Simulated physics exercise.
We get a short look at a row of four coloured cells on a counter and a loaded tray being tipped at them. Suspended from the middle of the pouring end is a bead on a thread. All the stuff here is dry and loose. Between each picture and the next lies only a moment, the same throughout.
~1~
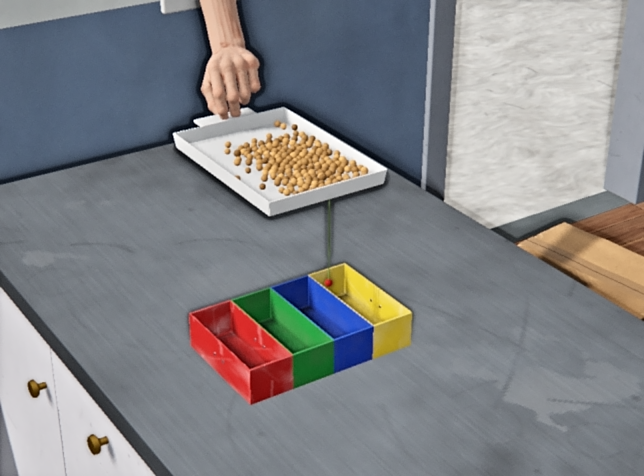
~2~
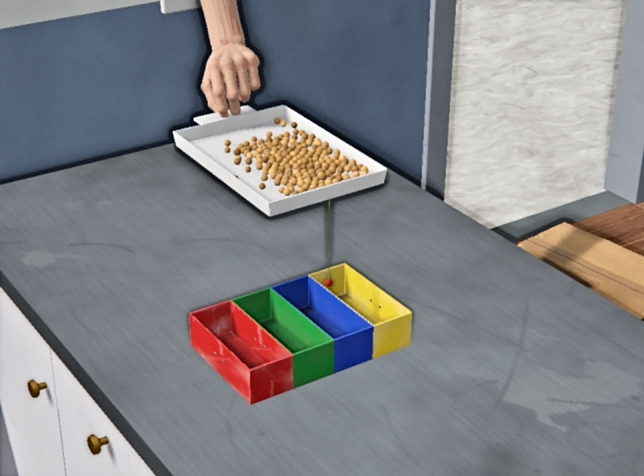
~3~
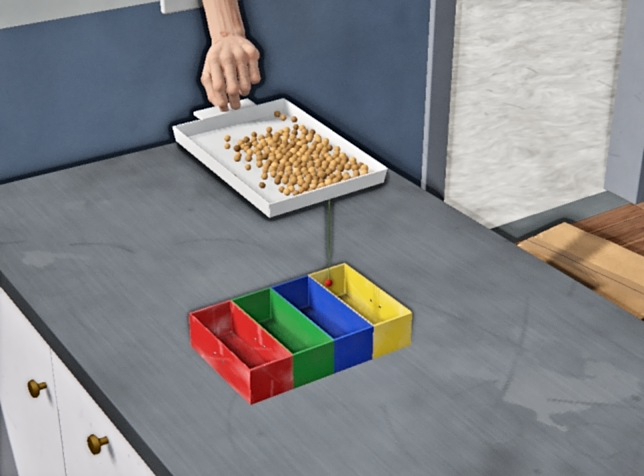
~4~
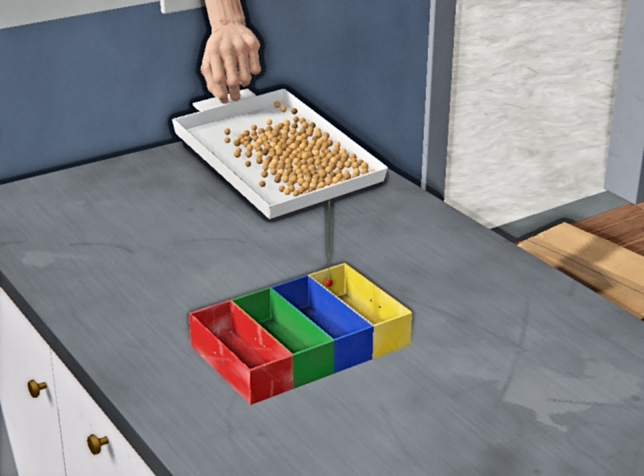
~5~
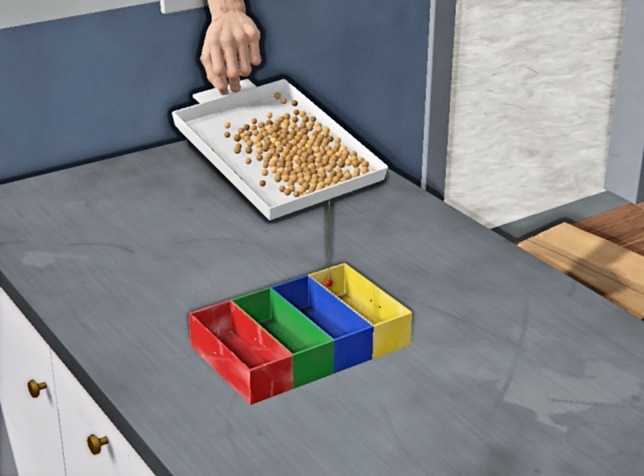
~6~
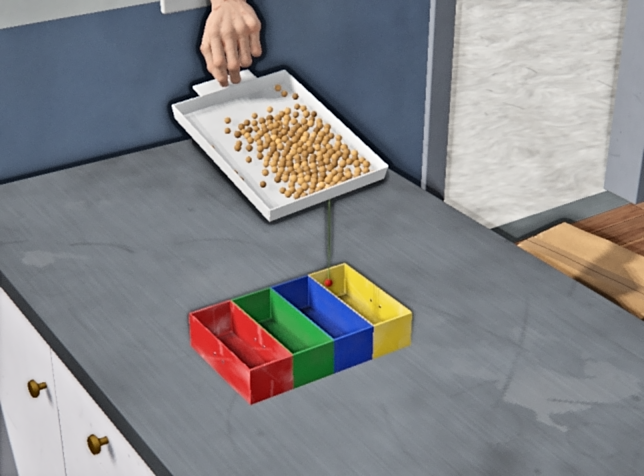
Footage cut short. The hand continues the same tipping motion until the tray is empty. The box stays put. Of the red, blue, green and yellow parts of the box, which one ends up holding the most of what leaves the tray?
The green part holds the most.
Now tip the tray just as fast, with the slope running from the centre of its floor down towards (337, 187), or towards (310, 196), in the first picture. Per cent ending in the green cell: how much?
Lab note: Try one about 0 %, try two about 40 %.
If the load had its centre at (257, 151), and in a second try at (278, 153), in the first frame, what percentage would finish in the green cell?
70 and 70 per cent.
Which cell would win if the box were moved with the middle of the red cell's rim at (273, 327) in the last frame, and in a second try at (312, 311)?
First red, then red.
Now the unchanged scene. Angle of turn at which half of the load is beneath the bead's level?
Around 95°, give or take.
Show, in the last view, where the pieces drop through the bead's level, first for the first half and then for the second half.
About (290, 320), and after that about (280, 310).
Just after the last frame, tray tipped steeply; almost all on the tray; just a few in the green cell.
A moment on, tray tipped past a quarter turn; about a tenth on the tray; roughly half in the green cell; about a tenth in the blue cell; about a tenth in the red cell; just a few in the yellow cell; roughly a quarter falling or outside the box.
Further on, tray tipped past a quarter turn; roughly two thirds in the green cell; about a tenth in the blue cell; about a tenth in the red cell; just a few in the yellow cell; about a tenth falling or outside the box.
When it is over, tray tipped past a quarter turn; roughly two thirds in the green cell; about a tenth in the blue cell; about a tenth in the red cell; just a few in the yellow cell; about a tenth outside the box.
